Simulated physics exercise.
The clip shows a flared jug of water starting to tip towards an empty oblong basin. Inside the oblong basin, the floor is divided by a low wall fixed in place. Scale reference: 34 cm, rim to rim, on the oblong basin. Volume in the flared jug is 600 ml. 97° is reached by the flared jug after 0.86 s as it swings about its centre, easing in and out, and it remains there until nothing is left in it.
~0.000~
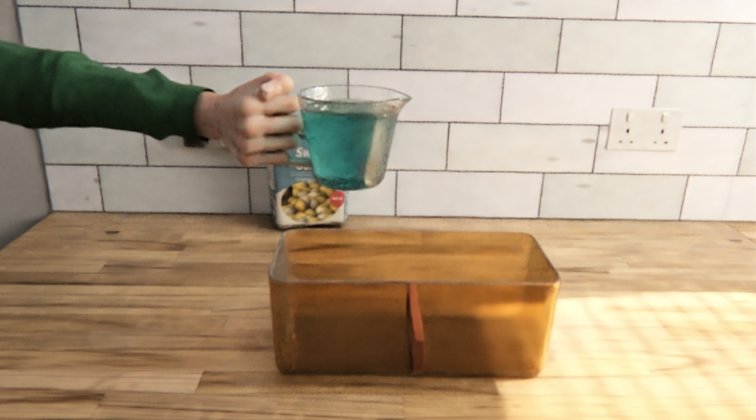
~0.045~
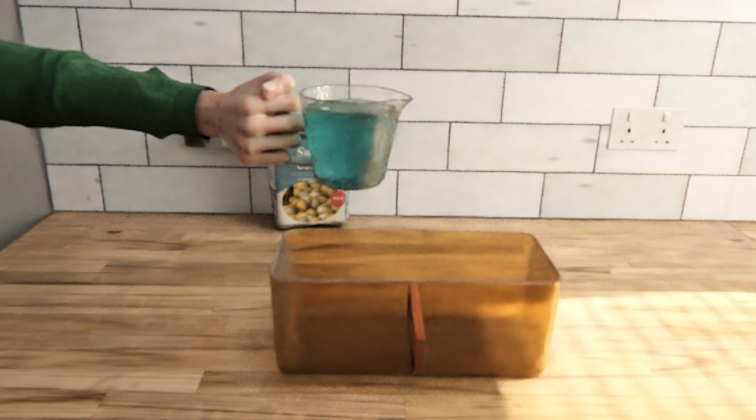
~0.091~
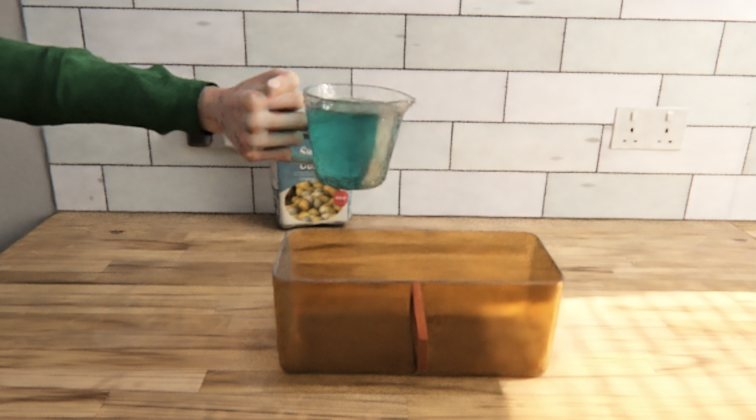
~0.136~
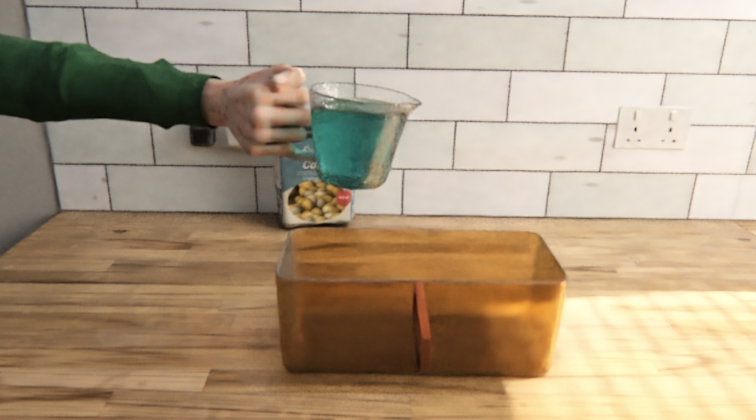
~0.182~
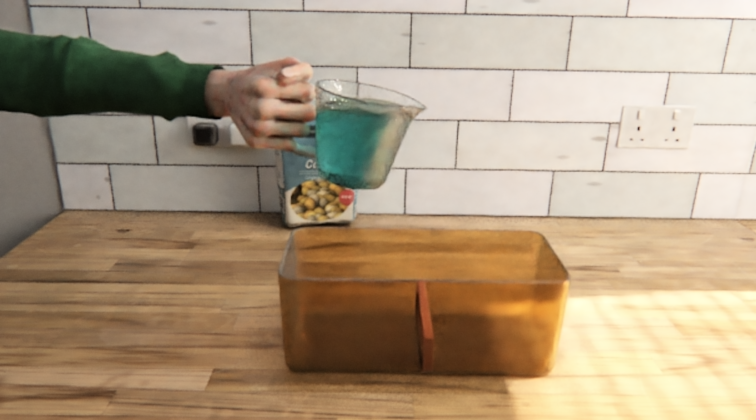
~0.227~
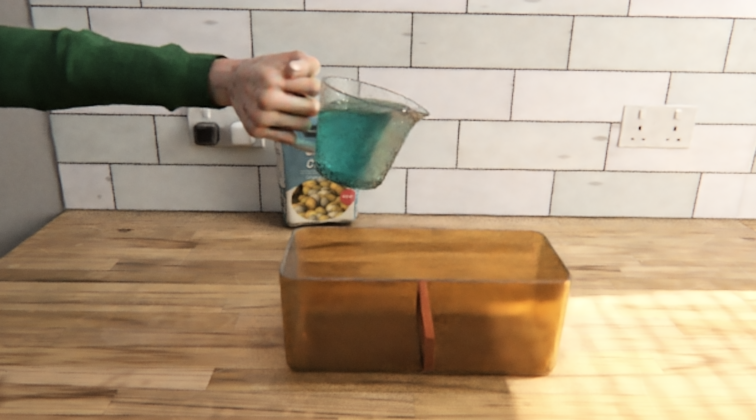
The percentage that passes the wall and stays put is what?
It is about 95 per cent.
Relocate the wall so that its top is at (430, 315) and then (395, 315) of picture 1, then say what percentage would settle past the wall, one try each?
The first gives near 90 per cent and the second near 95 per cent.
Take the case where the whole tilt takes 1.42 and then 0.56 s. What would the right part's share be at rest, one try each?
Result: 95 per cent, then 90 per cent.
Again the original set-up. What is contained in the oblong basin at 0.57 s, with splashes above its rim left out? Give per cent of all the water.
I'd put it near 10 percent.
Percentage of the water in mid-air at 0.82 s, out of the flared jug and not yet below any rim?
Near 18 in a hundred.
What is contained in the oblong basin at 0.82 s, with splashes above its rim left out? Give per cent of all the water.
About 66 %.
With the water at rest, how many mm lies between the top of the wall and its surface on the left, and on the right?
About 46 mm on the left, about 20 mm on the right.
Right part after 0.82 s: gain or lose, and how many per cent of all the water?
Change in share is positive, near 30 percent.
After 0.57 s the tilt is 72° and 64 per cent is still to pour, 0 is left of the wall and 9 right of it.
After 0.82 s the tilt is 96° and 15 per cent is still to pour, 1 is left of the wall and 66 right of it.
After 1.08 s the tilt is 97° and 1 per cent is still to pour, 3 is left of the wall and 93 right of it.
After 1.36 s the tilt is 97° and 0 per cent is still to pour, 4 is left of the wall and 95 right of it.
In the end 4 per cent lies left of the wall, 95 right of it and 1 outside.
